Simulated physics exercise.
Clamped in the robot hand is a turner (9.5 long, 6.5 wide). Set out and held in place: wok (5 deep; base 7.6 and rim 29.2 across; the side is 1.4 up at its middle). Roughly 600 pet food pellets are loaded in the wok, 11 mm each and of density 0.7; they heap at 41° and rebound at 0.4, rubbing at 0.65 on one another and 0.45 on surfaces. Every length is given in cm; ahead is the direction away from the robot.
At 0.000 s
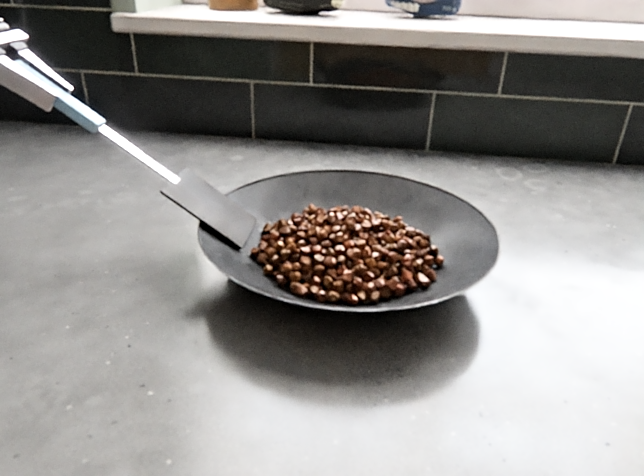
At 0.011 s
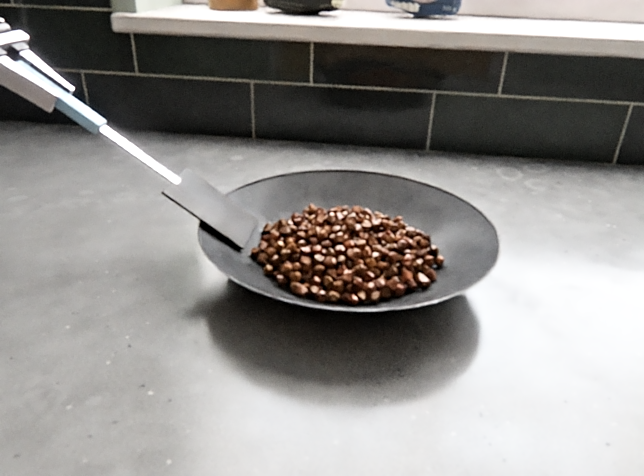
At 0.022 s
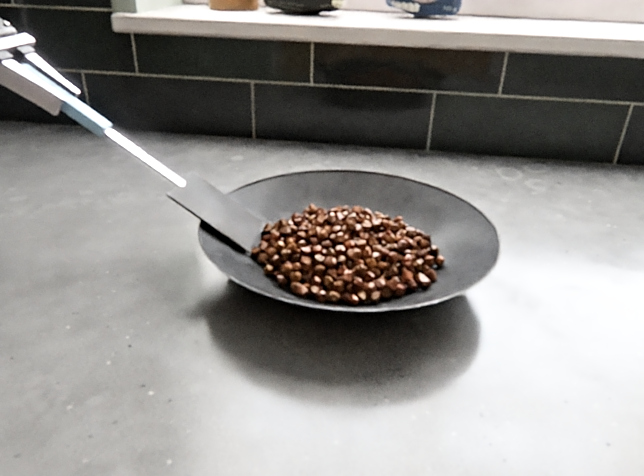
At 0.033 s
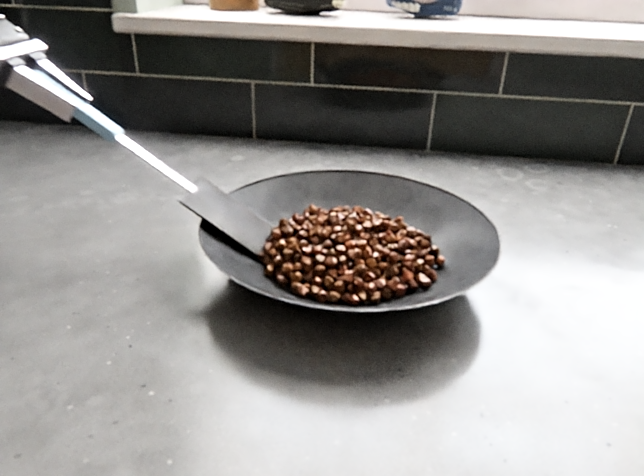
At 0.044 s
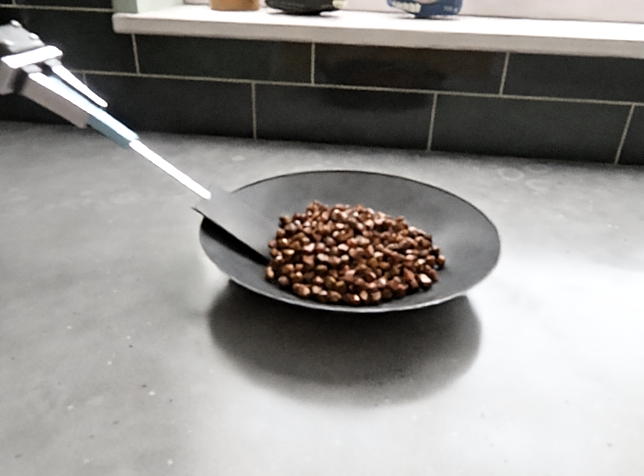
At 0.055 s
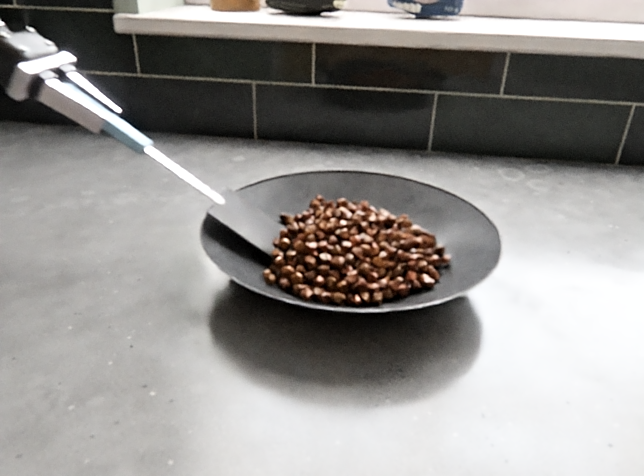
On a grey countertop below dark tiles and a white sill, a robot arm holds a flat turner at the left edge of a dark, shallow wok of brown pellets. After barely moving at first, the turner slides right and down into the pellets, nudging the pile slightly rightward and upward.
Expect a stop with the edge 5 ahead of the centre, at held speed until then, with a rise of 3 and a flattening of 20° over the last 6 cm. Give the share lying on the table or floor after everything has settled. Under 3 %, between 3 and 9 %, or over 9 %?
Between 3 and 9 %.
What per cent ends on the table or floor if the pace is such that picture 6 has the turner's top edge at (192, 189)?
Share: Roughly 0 %.
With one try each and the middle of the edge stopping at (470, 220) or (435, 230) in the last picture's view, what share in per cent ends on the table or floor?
First try about 45 percent, second about 30 percent.
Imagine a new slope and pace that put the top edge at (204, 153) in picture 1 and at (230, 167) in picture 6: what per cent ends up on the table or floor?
Roughly 0 percent ends up there.
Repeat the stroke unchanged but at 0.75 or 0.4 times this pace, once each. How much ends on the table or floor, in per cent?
Roughly 0 per cent on the first try and 0 per cent on the second.
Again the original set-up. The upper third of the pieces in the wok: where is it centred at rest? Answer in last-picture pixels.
It is centred near (445, 237).
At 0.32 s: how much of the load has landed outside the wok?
Around 4 %.
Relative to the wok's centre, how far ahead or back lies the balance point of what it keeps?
5.5 cm ahead.
After 0.08 s, sloping 35°, highest piece 6 above the table; 599 in the wok.
After 0.11 s, sloping 29°, highest piece 7 above the table; 599 in the wok.
After 0.32 s, sloping 15°, highest piece 7 above the table; 570 in the wok, 21 on the table or floor, 8 on the blade or in flight.
After 1.37 s, sloping 15°, highest piece 7 above the table; 568 in the wok, 31 on the table or floor.
In the end, 568 in the wok, 31 on the table or floor. That is 5 % on the table or floor.
